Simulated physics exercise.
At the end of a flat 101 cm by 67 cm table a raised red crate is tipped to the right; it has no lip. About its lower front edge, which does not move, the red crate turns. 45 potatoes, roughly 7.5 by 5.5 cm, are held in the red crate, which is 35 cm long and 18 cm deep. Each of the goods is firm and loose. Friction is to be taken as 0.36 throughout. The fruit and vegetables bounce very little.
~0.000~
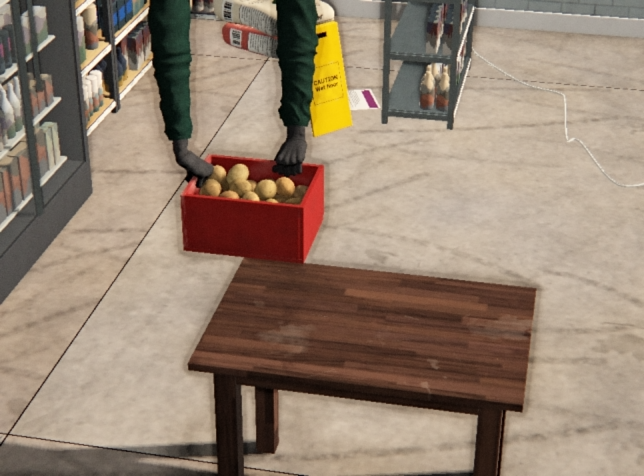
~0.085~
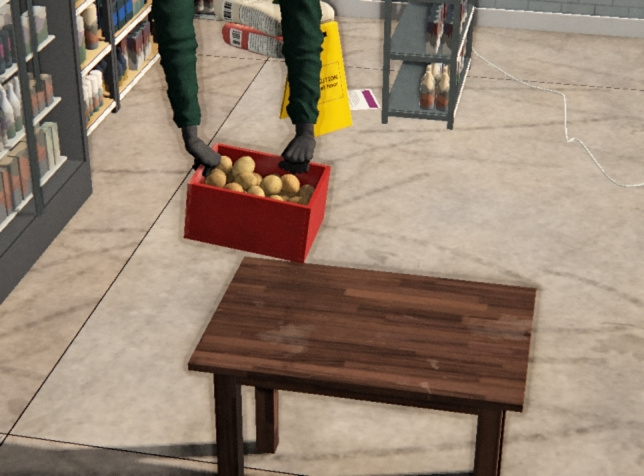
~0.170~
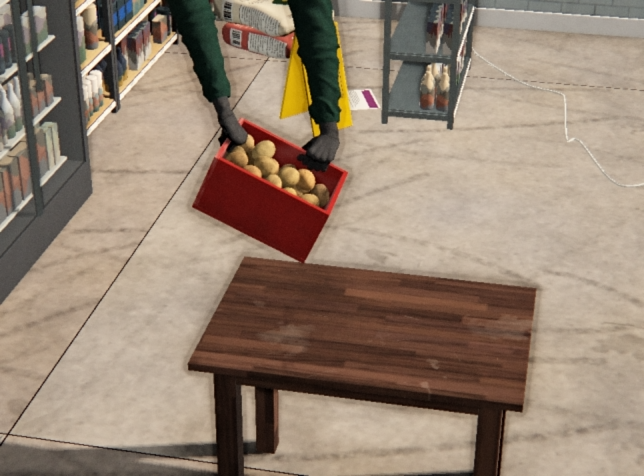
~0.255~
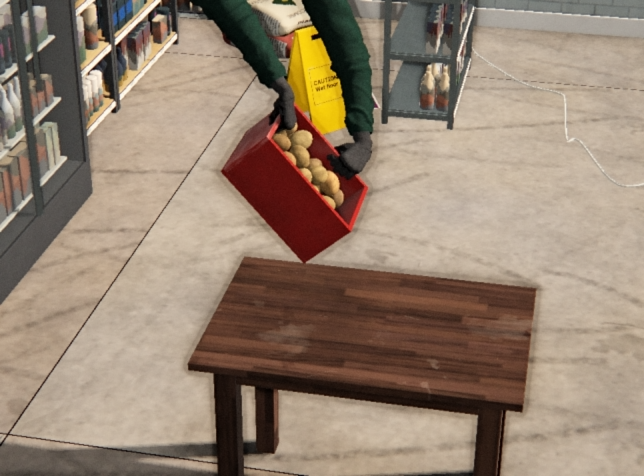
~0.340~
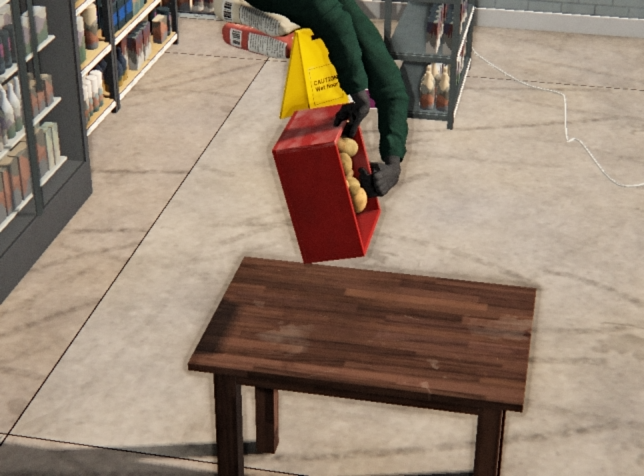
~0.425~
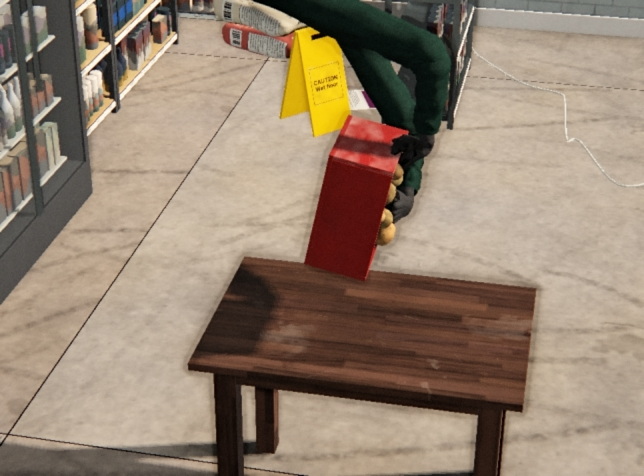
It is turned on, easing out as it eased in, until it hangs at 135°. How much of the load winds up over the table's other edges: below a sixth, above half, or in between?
Not even a sixth.
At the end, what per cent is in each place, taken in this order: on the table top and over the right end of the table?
Approx. 45 % / 50 %.
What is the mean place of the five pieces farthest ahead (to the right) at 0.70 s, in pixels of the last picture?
Close to (549, 329) in the last view.
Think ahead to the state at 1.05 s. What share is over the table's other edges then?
Estimate for then: Some 0 percent.
After 0.70 s, tilt 135°; 2 still in the red crate, 42 on the table top and 1 in the air.
After 1.05 s, tilt 135°; 27 on the table top, 17 over the right end of the table and 1 over the table's other edges.
After 1.54 s, tilt 135°; 21 on the table top, 21 over the right end of the table and 3 over the table's other edges.
Outcome (at 2.16 s), 20 on the table top, 22 over the right end of the table and 3 over the table's other edges. Asked share, 3 of 45, 7 per cent.
